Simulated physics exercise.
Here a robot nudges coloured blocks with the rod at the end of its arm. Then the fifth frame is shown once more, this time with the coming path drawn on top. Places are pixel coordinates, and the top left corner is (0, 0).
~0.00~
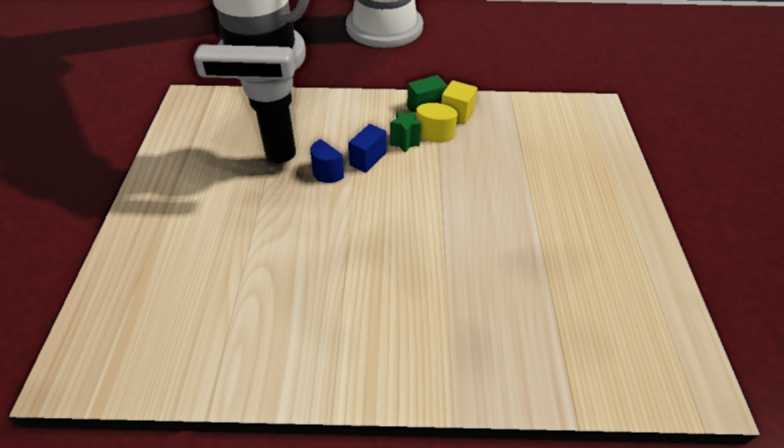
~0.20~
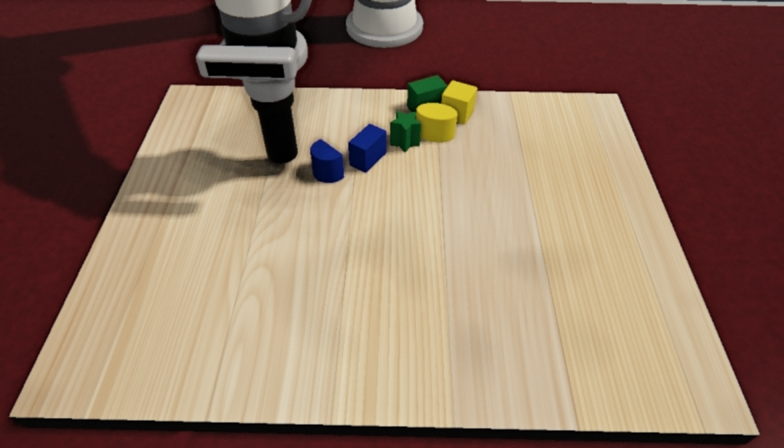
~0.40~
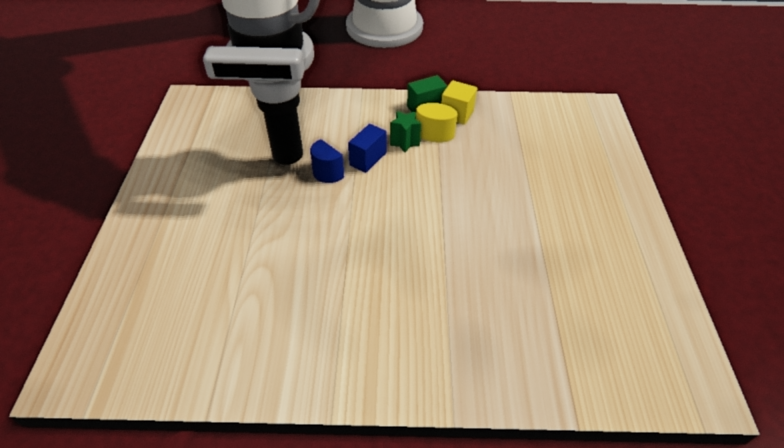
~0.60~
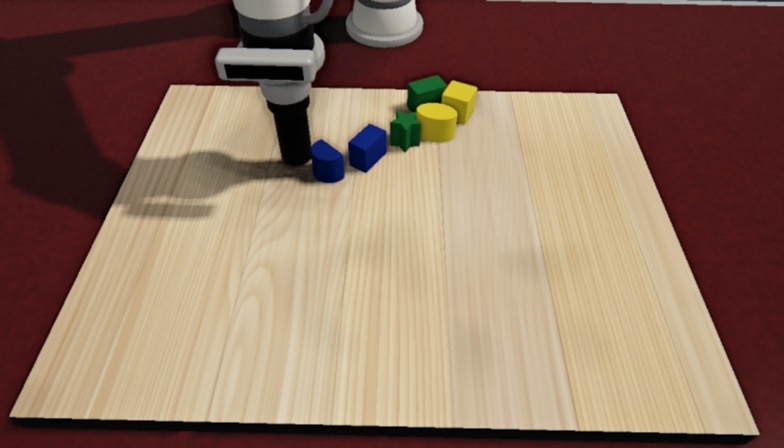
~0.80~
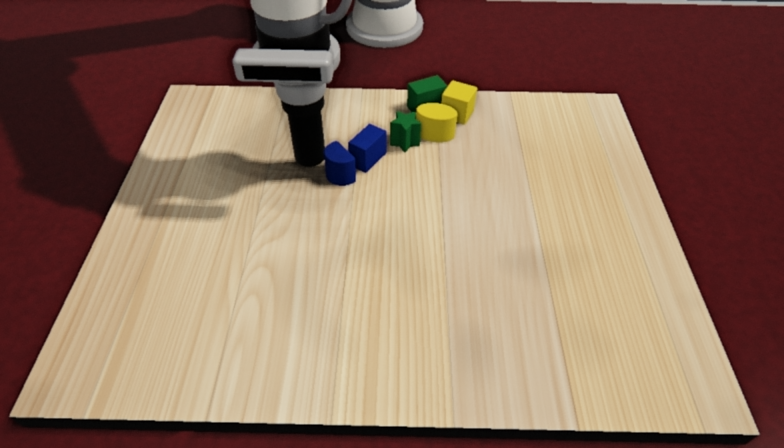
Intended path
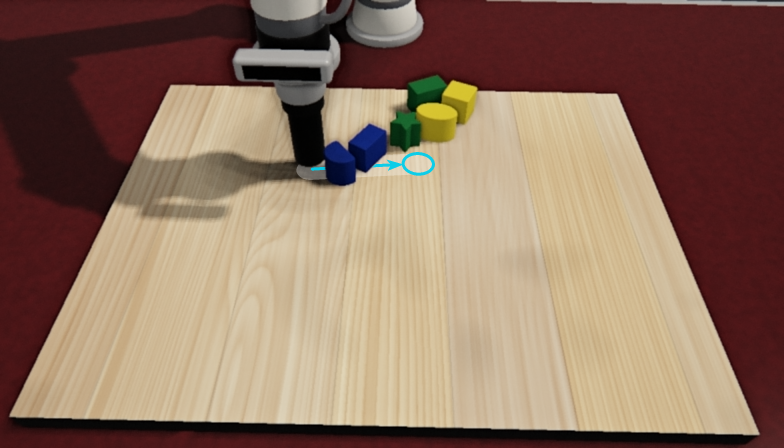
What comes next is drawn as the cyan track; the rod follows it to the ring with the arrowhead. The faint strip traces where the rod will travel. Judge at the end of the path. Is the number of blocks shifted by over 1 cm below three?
No - that is not the case.
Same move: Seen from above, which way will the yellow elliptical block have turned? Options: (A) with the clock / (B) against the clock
A
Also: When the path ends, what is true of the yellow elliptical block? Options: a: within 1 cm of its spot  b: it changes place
Answer: B.
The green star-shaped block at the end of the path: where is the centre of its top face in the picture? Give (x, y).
It ends at (413, 108).
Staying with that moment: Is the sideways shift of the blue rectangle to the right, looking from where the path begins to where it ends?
In short: No.
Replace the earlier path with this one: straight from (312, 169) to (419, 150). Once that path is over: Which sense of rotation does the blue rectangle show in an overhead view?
Looking down: Anticlockwise.
Drawn move, in a line from (312, 169) to (418, 164).
The first path, step by step. One third of the way, rod (348, 155); blue D-shaped block (367, 161); blue rectangle (380, 136), turned 35° anticlockwise.
Two thirds of the way, rod (383, 153); blue D-shaped block (379, 164), turned 50° clockwise; blue rectangle (403, 130), turned 95° anticlockwise; green star-shaped block (409, 114).
At the end, rod (419, 151); blue D-shaped block (379, 164), turned 50° clockwise; blue rectangle (421, 123), turned 120° anticlockwise; green star-shaped block (413, 108), turned 35° anticlockwise; yellow elliptical block (443, 105), turned 35° clockwise.
